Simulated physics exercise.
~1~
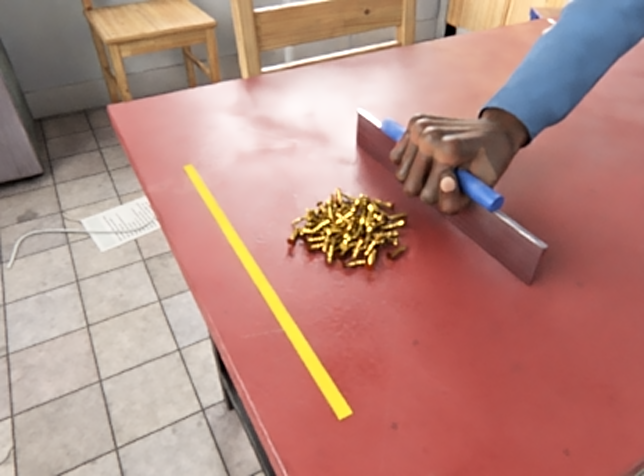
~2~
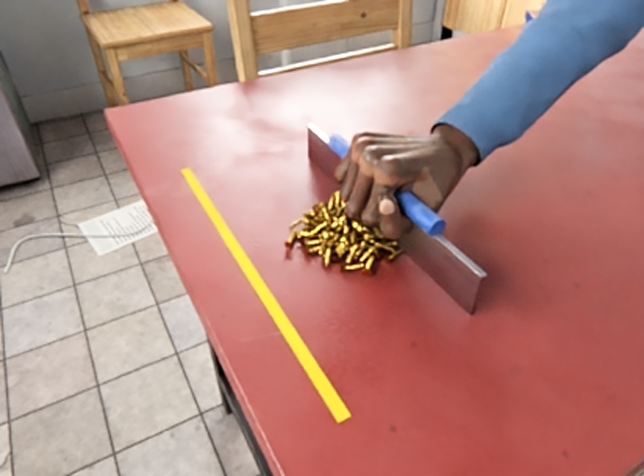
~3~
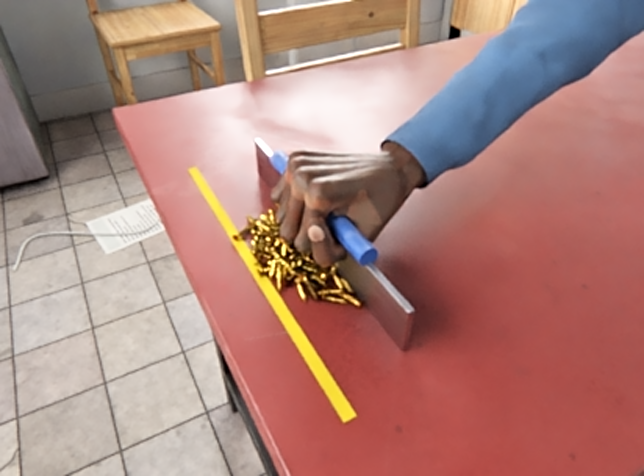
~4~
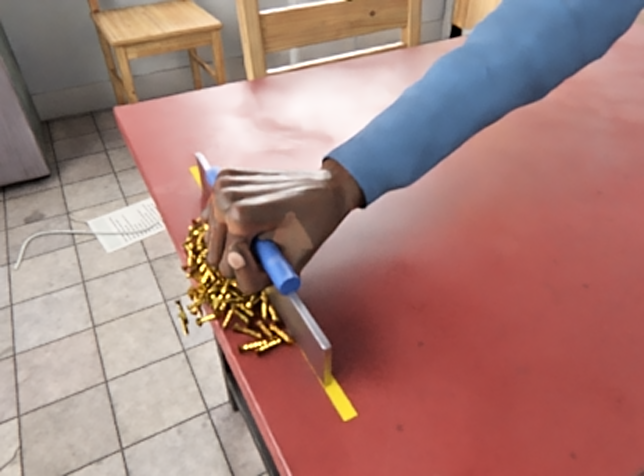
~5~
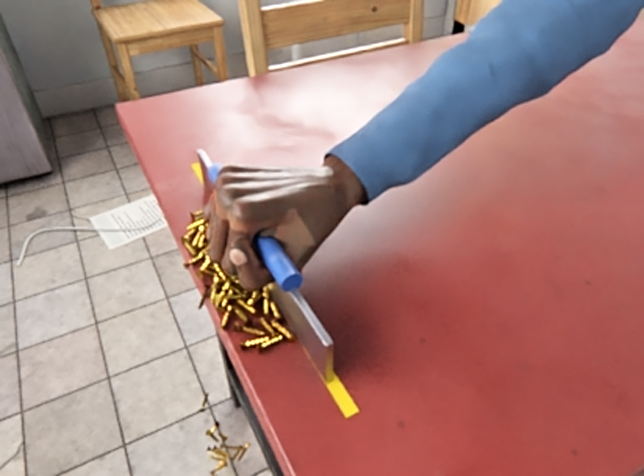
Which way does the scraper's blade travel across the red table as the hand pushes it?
The blade moves to the left, towards the yellow tape near the table's edge.
